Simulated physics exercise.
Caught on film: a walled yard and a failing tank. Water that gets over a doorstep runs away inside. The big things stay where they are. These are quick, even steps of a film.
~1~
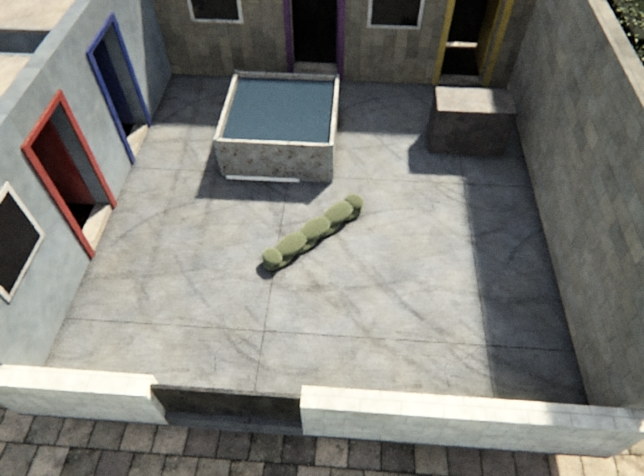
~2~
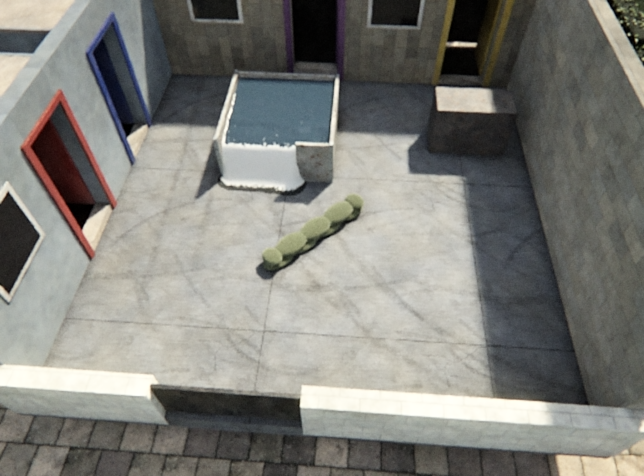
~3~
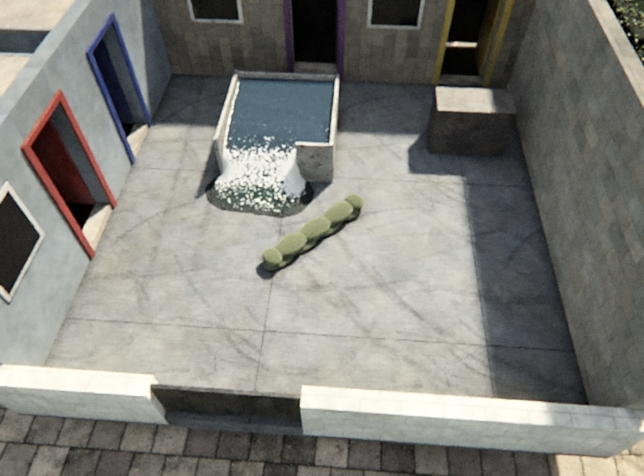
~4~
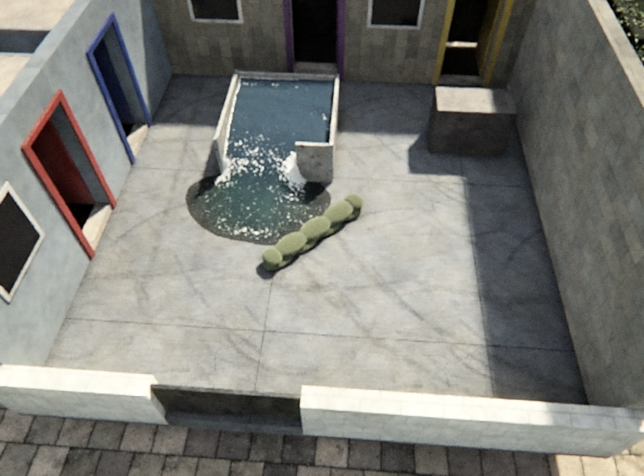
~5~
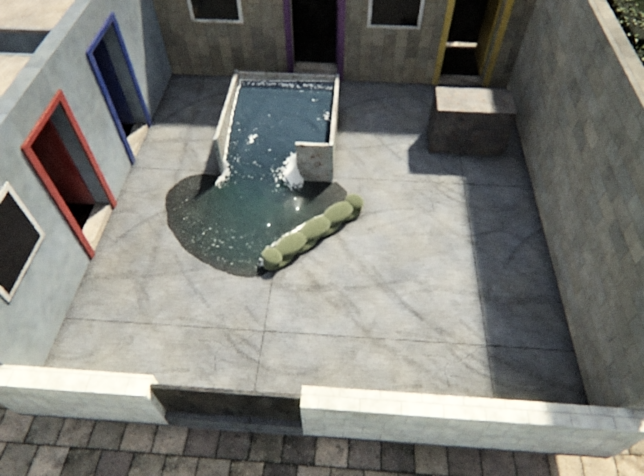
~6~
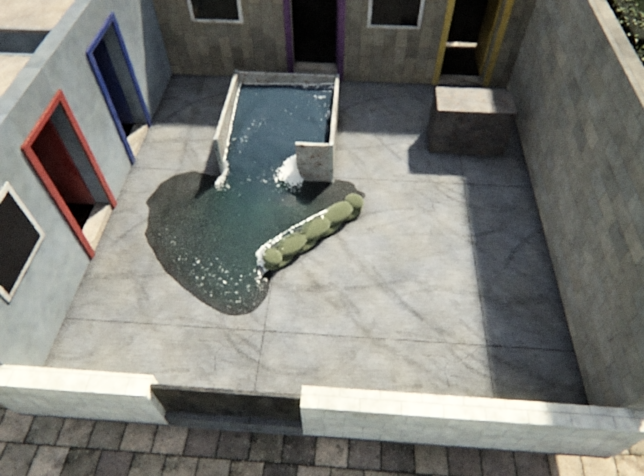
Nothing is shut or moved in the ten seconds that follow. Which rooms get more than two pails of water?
In the end: The yellow door stays under that; the purple door stays under that; the red door stays under that; the blue door stays under that.
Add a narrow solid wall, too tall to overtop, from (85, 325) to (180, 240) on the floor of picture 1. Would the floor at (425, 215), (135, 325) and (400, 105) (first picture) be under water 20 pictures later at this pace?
In that order: Clear, covered, free of water.
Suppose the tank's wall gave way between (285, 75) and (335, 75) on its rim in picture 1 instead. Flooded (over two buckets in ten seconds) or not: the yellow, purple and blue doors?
Yellow door takes more, purple door lets more in, blue door lets less in.
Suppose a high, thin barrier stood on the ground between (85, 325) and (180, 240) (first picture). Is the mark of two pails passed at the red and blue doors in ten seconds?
Then: The red door lets more in; the blue door keeps below it.
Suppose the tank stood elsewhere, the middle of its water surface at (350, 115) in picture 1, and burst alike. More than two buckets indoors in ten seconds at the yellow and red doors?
One by one: Yellow is under, red goes over.
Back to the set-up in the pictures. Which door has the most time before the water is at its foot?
The purple one.
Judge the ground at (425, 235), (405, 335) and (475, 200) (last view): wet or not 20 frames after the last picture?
In turn: Dry, flooded, free of water.
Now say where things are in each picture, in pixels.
In the first frame, the open tank at (281, 110) is whole and still.
In the second frame, water pours out at (260, 164) and has run to (300, 188).
In the third frame, the front is at (297, 209), out from the gap at (260, 166).
In the fourth frame, the front is at (277, 240), out from the gap at (260, 168).
In the fifth frame, water pours out at (260, 168) and has run to (260, 271).
In the sixth frame, water pours out at (260, 168) and has run to (245, 309).
A moment on, water covers 25 % of the floor; the yellow door not reached, the purple door not reached, the red door wet at the sill, nothing in, the blue door not reached.
Next, water covers 35 % of the floor; the yellow door not reached, the purple door not reached, the red door under two buckets in, the blue door not reached.
Then, water covers 45 % of the floor; the yellow door not reached, the purple door not reached, the red door under two buckets in, the blue door not reached.
Later, water covers 75 % of the floor; the yellow door wet at the sill, nothing in, the purple door not reached, the red door under two buckets in, the blue door wet at the sill, nothing in.
In the end, water covers 95 % of the floor; the yellow door wet at the sill, nothing in, the purple door wet at the sill, nothing in, the red door under two buckets in, the blue door wet at the sill, nothing in.
